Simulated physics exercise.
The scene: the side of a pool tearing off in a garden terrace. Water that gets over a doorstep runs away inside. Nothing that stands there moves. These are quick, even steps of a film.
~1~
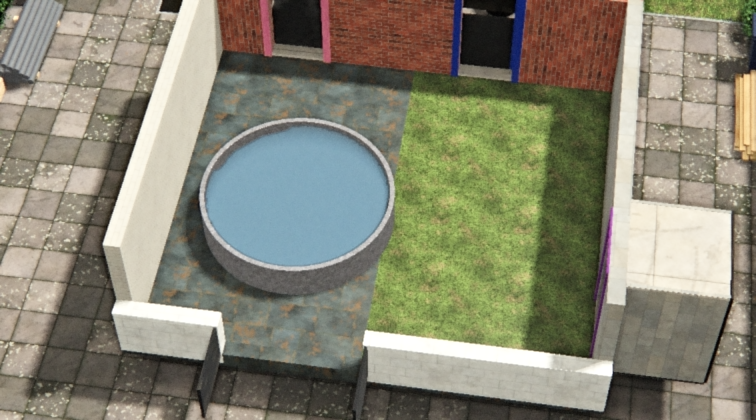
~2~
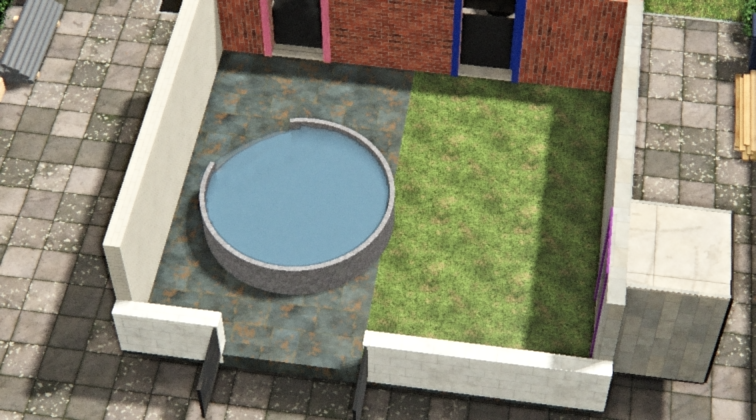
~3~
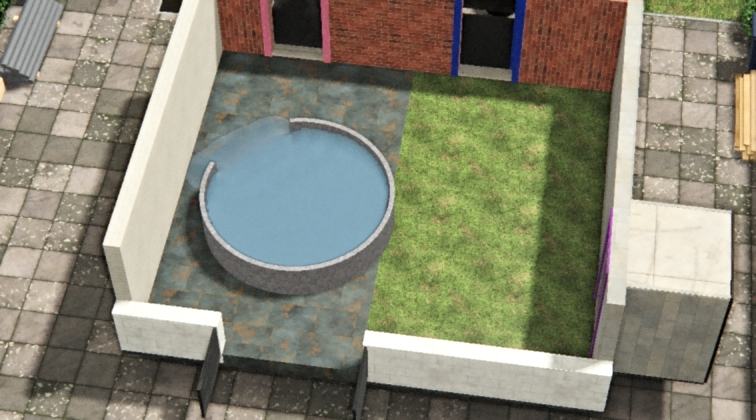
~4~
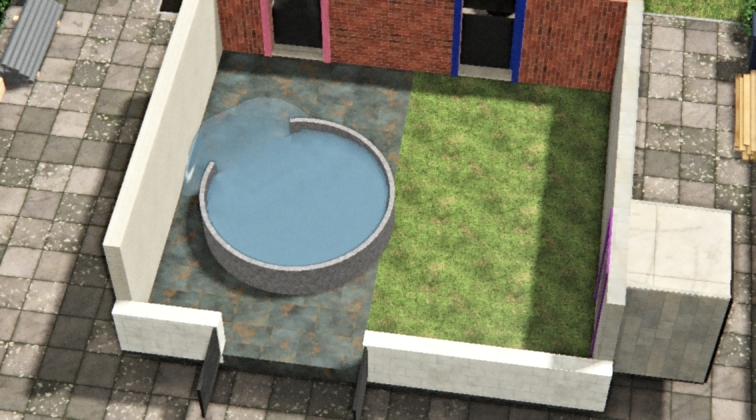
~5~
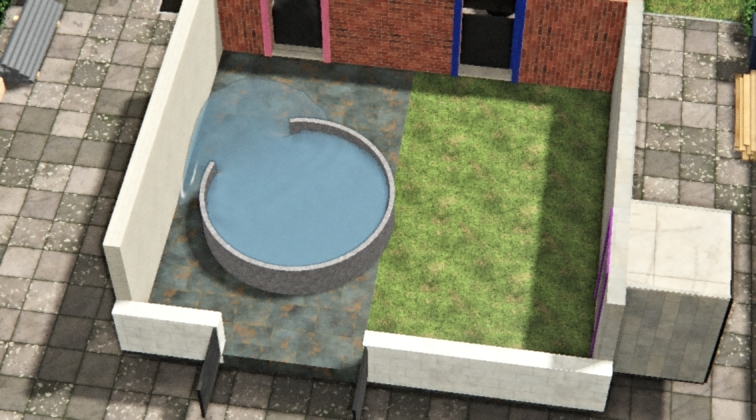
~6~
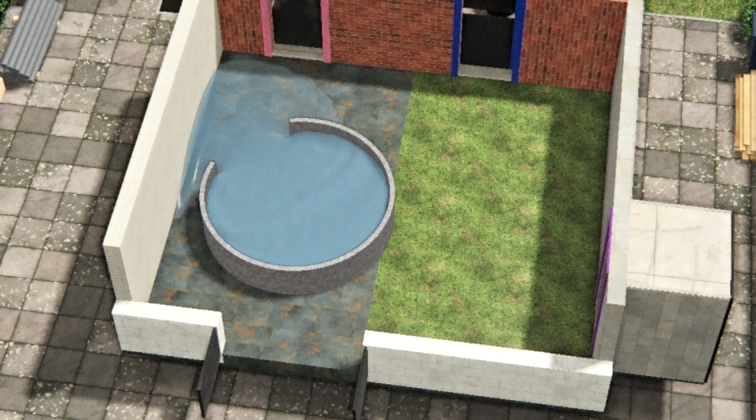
Water pours through a gap that opens in the upper-left side of a round, grey-rimmed pool, spreading over dark paving toward the pale left wall and the brick wall behind. The walled garden terrace is seen from above, with green grass to the right, pink and blue door surrounds at the back and open gates in front. The camera stays still as the clear sheet widens.
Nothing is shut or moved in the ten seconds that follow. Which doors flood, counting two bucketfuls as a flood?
The blue door floods; the pink door floods; the purple door holds within the limit.
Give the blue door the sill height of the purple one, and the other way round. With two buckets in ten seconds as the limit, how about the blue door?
One by one: Blue holds.
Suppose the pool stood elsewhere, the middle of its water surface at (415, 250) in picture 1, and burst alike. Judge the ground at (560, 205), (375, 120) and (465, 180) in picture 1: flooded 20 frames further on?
In that order: Clear, covered, no water.
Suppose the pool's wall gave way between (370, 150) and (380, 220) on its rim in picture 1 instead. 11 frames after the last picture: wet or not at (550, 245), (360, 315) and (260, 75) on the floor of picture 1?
One after the other: Wet, not flooded, no water.
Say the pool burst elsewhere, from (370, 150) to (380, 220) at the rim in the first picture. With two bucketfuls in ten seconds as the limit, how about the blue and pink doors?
Then: The blue one is over; the pink one is under.
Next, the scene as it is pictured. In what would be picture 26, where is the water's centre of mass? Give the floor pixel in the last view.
Near (291, 169).
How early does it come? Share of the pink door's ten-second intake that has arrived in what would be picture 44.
About 75 per cent.
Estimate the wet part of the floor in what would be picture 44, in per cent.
About 80 per cent.
A moment on, water covers 15 % of the floor; the blue door not reached, the pink door under two buckets in, the purple door not reached.
Next, water covers 25 % of the floor; the blue door not reached, the pink door over two buckets in, the purple door not reached.
Then, water covers 45 % of the floor; the blue door wet at the sill, nothing in, the pink door far over two buckets in, the purple door not reached.
Later, water covers 80 % of the floor; the blue door over two buckets in, the pink door far over two buckets in, the purple door not reached.
In the end, water covers 100 % of the floor; the blue door over two buckets in, the pink door far over two buckets in, the purple door wet at the sill, nothing in.
